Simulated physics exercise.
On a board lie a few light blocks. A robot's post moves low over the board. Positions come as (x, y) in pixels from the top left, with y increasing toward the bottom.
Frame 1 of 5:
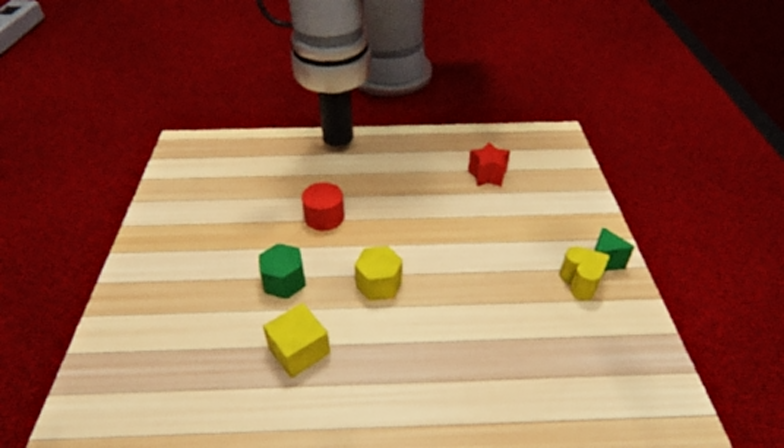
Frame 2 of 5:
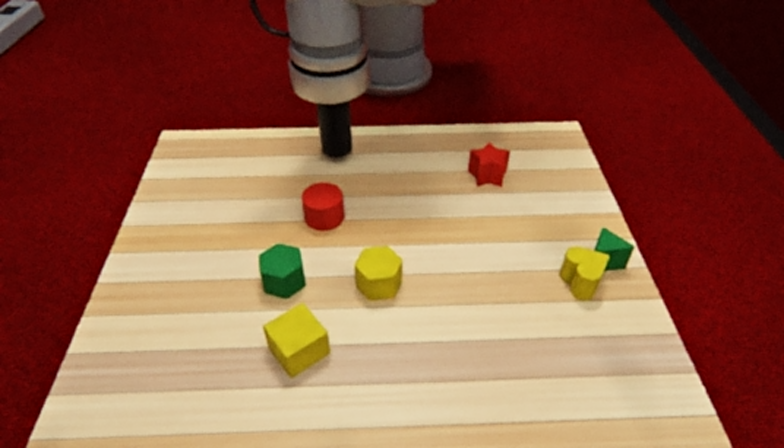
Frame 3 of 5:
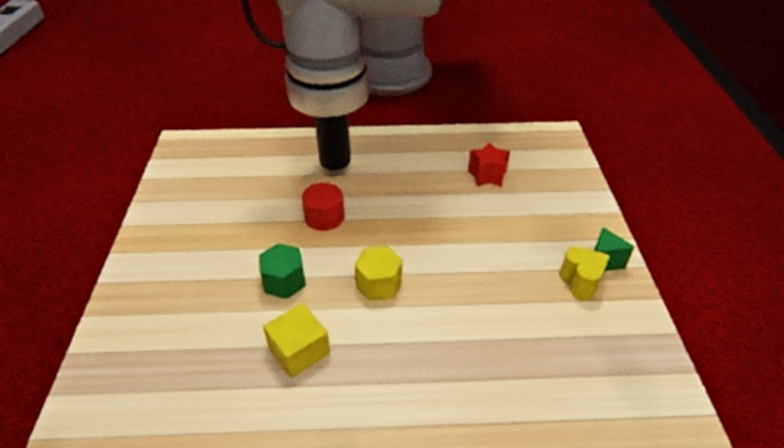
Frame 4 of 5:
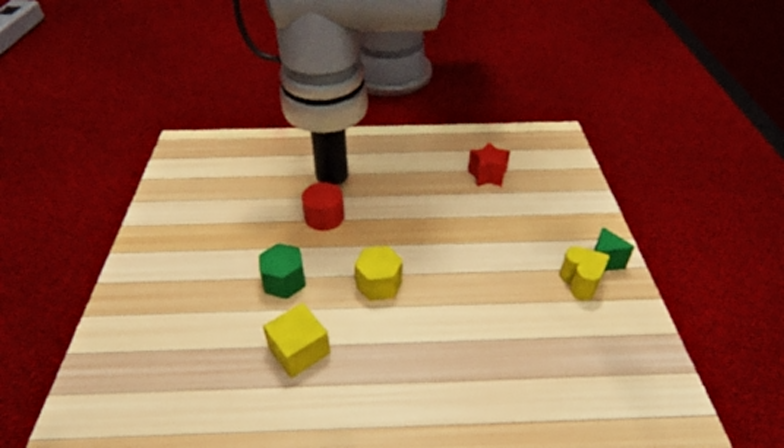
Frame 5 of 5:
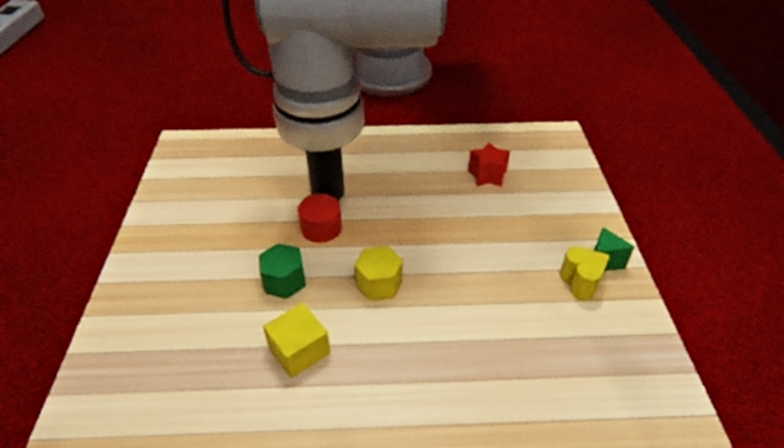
The footage shows a robot arm lowering its black post toward a red round block on a striped wooden board scattered with red, green and yellow blocks, then nudging the red block slightly toward the viewer.
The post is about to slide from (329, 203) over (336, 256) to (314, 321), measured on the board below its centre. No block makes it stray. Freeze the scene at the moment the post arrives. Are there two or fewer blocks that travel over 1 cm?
Final answer: No.
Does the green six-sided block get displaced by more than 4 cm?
Yes.
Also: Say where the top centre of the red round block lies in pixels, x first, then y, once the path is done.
The spot you're after is about (264, 310) in the image.
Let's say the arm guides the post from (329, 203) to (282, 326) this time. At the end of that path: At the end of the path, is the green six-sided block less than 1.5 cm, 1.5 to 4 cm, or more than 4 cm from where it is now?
It travels more than 4 cm.
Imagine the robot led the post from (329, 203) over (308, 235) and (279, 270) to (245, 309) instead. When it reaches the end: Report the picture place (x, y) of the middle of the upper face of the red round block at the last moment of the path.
The middle of its upper face should be somewhere near (313, 259).
On the path given first. One third of the way, post (335, 227); green six-sided block (274, 265); red round block (312, 241).
Two thirds of the way, post (330, 267); green six-sided block (249, 281), turned 65° clockwise; red round block (295, 280).
At the end, post (312, 312); green six-sided block (234, 283), turned 100° clockwise; yellow square block (294, 345); red round block (264, 310); yellow six-sided block unmoved.
